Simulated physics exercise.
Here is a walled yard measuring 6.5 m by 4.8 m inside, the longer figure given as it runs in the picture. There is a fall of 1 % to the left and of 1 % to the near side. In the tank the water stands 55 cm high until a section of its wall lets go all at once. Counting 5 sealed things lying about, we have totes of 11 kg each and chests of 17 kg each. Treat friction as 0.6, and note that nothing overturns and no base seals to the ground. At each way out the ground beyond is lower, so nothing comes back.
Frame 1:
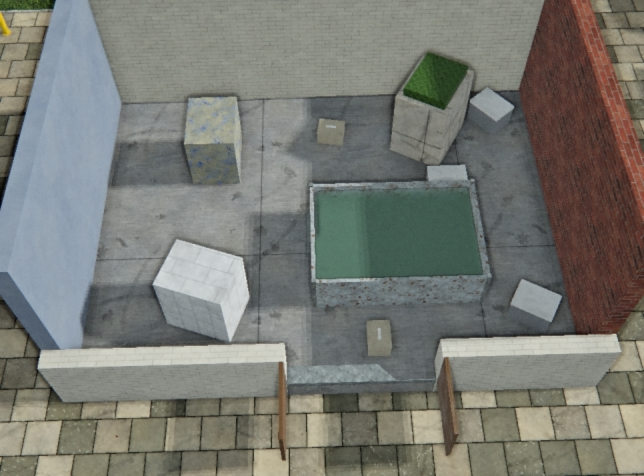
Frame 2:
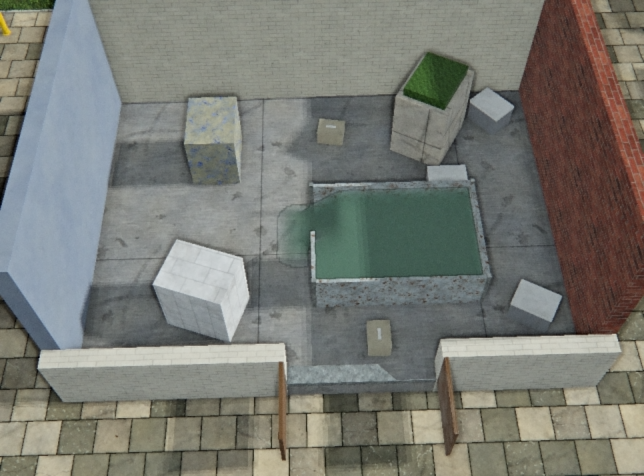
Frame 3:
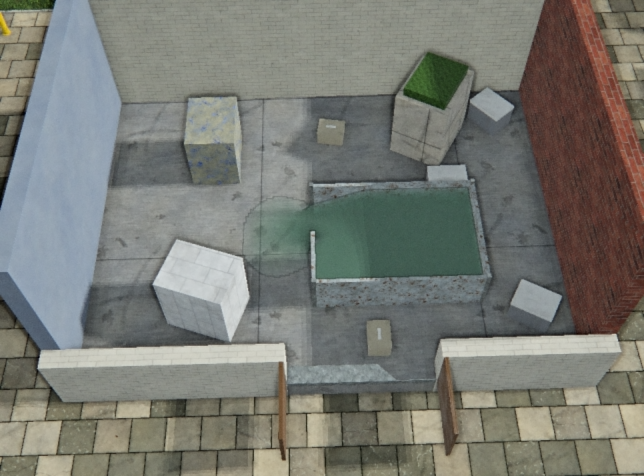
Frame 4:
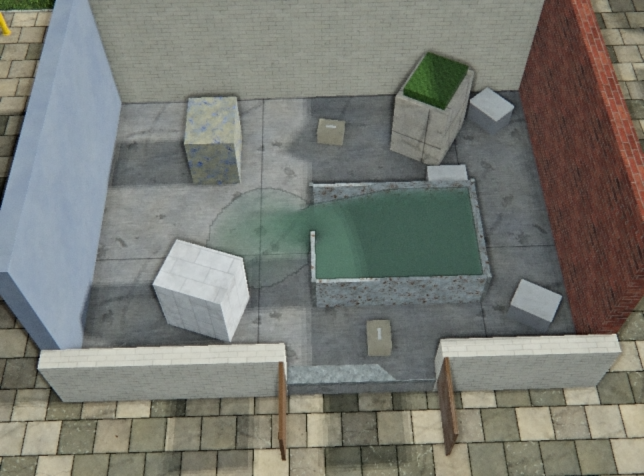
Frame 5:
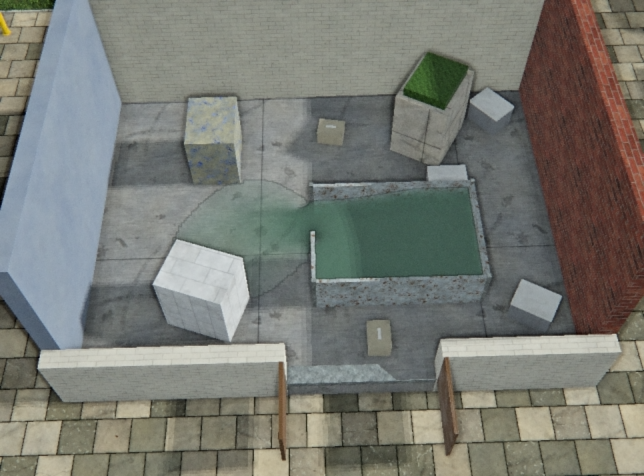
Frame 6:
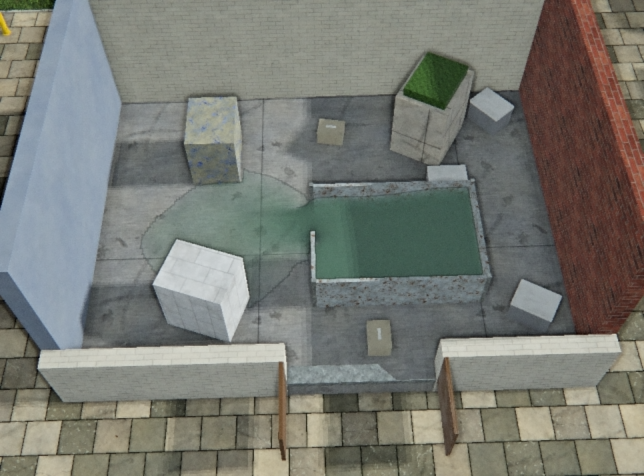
A walled yard with scattered blocks held a raised pool of green water, and the water poured out through the pool's left side, spreading leftward across the grey floor while the blocks stayed still.
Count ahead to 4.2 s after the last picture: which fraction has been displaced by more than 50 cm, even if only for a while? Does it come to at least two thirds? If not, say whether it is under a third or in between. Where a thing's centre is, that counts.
It is a low share, below a third.
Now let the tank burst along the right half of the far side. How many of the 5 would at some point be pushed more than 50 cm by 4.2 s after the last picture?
Then the count would be 3.
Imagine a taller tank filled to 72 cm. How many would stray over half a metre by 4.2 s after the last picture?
In that case the number is 0.
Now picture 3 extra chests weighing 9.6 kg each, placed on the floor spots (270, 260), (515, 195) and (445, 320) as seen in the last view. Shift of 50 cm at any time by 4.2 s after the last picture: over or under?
First goes beyond, second stays inside, third stays inside.
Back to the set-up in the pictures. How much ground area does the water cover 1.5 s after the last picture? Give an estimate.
My estimate is roughly 13 m2.
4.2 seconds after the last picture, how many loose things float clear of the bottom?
The number is 0.
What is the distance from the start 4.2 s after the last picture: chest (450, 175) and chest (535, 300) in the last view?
Shifts in order: 0 cm; 0 cm.
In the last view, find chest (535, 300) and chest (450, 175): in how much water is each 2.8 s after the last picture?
First roughly 0 cm, second roughly 0 cm.
Then, 0.4 s after the last picture 0 of 5 are over 50 cm from their spots; 0 afloat.
Then, 1.5 s after the last picture 0 of 5 are over 50 cm from their spots; 0 afloat.
Then, 2.8 s after the last picture 0 of 5 are over 50 cm from their spots; 0 afloat.
Then, 4.2 s after the last picture 0 of 5 are over 50 cm from their spots, and 0 have been at some point; 0 afloat.
